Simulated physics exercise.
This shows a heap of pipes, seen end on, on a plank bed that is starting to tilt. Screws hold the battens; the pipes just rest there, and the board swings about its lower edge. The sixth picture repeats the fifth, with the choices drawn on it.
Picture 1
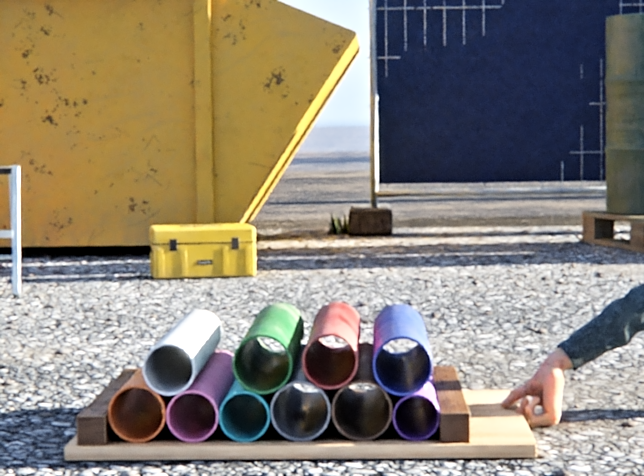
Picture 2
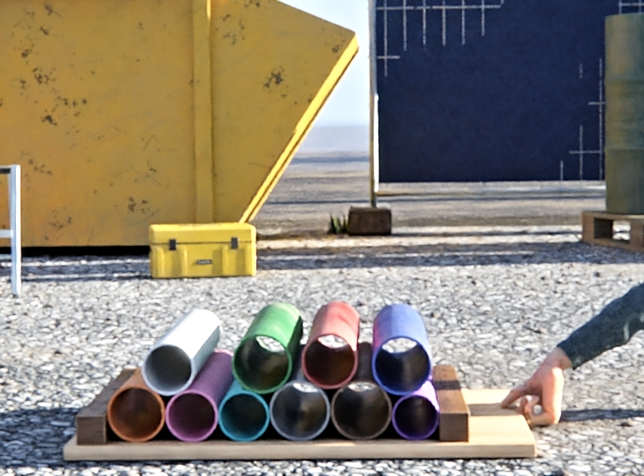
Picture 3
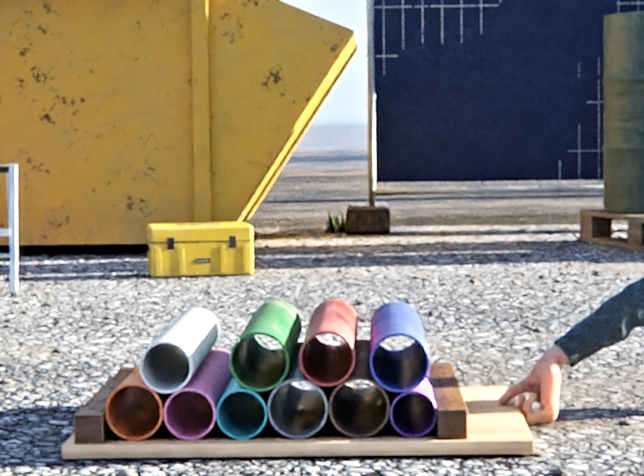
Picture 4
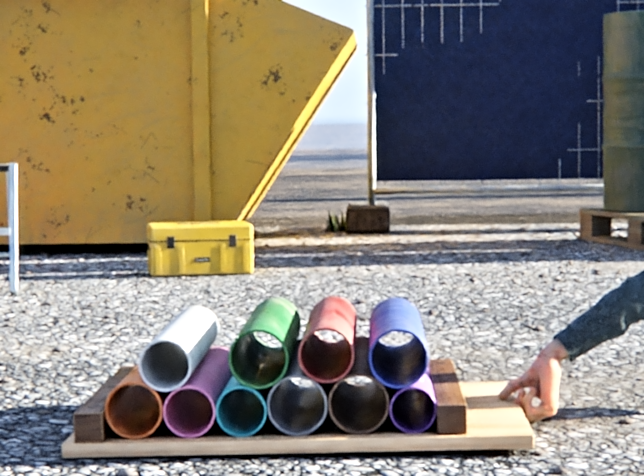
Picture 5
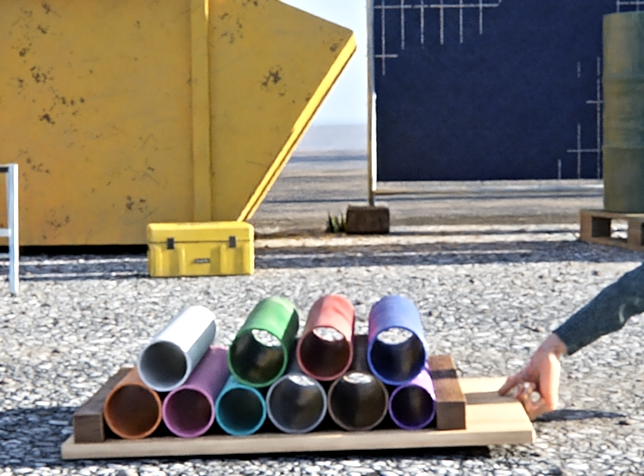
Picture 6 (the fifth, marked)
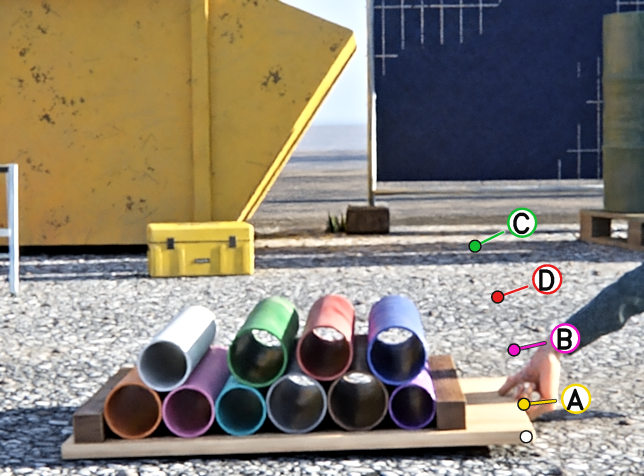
Coloured pipes stacked in two rows on a wooden board, a hand at right slightly raising the board's right end.
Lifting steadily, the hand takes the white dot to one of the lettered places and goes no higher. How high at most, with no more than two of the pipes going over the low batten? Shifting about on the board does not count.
Mark C is as high as it can go.
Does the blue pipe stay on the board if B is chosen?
Yes.
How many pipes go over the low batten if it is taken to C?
The count is two.
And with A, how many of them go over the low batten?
It comes to none.
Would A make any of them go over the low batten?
No, at A.
On the copy, A at (524, 404); B at (514, 350); C at (475, 246); D at (498, 297); the white dot at (526, 437).
On C. First, board at 16°.
Then, board at 26°.
Finally, board at 26°, two over the low batten (white, green).
By contrast, A none over the low batten; B none over the low batten; D one over the low batten (white).
